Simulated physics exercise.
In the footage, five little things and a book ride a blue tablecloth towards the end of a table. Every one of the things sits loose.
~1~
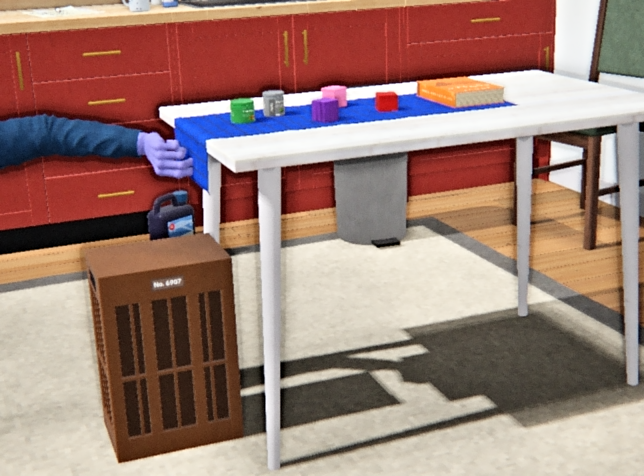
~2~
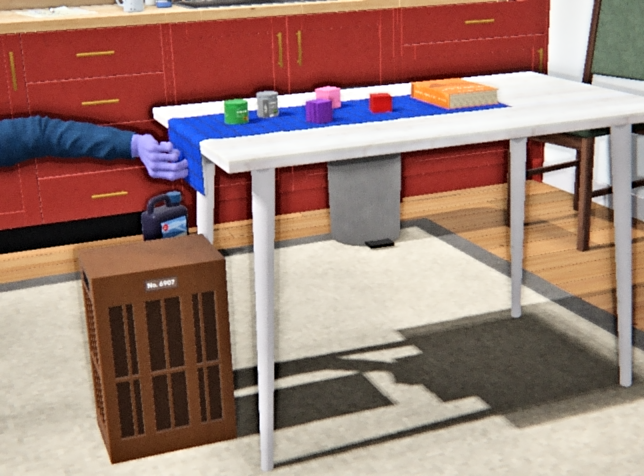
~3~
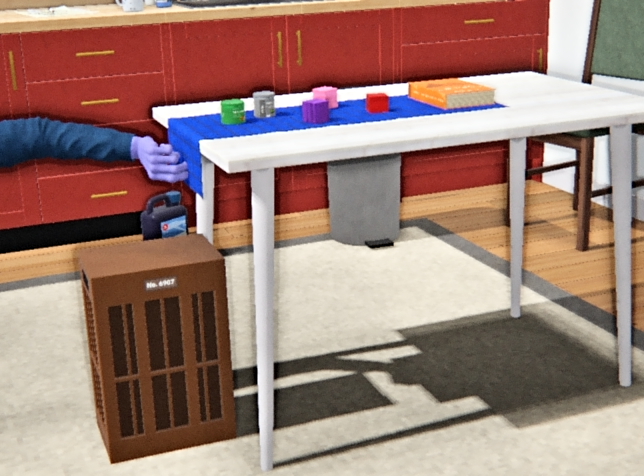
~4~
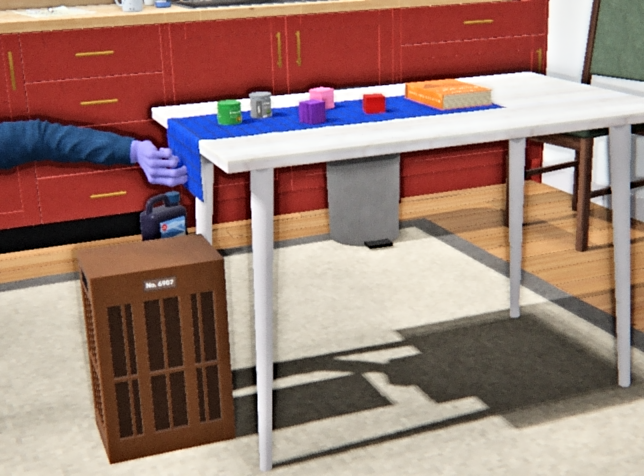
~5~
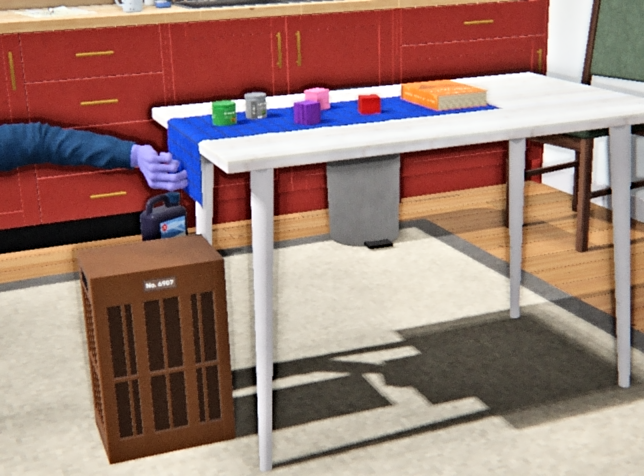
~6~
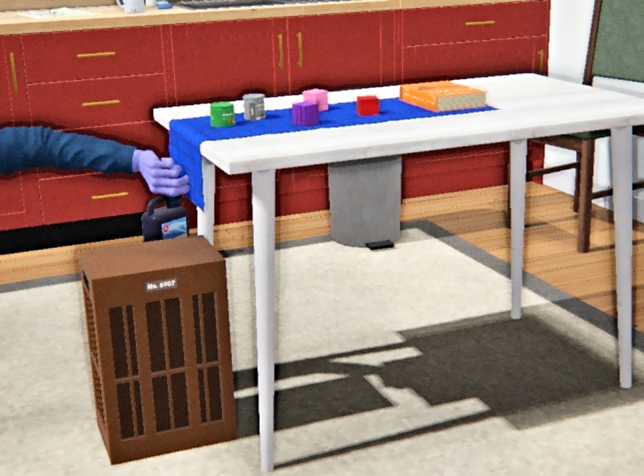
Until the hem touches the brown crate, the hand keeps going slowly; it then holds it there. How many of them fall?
Exactly one drops.
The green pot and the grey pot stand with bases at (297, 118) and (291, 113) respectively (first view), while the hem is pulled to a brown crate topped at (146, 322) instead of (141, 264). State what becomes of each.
So the green pot leaves, and the grey pot leaves.
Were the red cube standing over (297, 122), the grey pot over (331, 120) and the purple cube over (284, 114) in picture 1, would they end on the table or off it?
Red cube: Still on; grey pot: Still on; purple cube: Still on.
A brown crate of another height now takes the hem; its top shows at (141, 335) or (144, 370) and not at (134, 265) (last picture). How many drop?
The first gives 3, the second 4.
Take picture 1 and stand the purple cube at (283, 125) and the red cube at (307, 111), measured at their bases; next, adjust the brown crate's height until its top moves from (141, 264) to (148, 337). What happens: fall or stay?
The purple cube goes over; the red cube drops off.
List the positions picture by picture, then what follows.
The first frame shows hem (210, 195); green pot (242, 101); grey pot (273, 92); purple cube (325, 100); pink cube (334, 88); red cube (387, 93); top of the crate (141, 264).
The second frame shows hem (205, 196); green pot (236, 102).
The third frame shows hem (203, 199); grey pot (264, 93).
The fourth frame shows hem (204, 203); purple cube (312, 101); top of the crate (133, 264).
The fifth frame shows hem (203, 208); pink cube (317, 90).
The sixth frame shows hem (204, 213); green pot (222, 104); grey pot (254, 96); purple cube (305, 103); pink cube (315, 91); red cube (368, 97).
Soon after, hem on the crate; green pot gone.
In the end, hem on the crate; green pot gone. It carries off one.
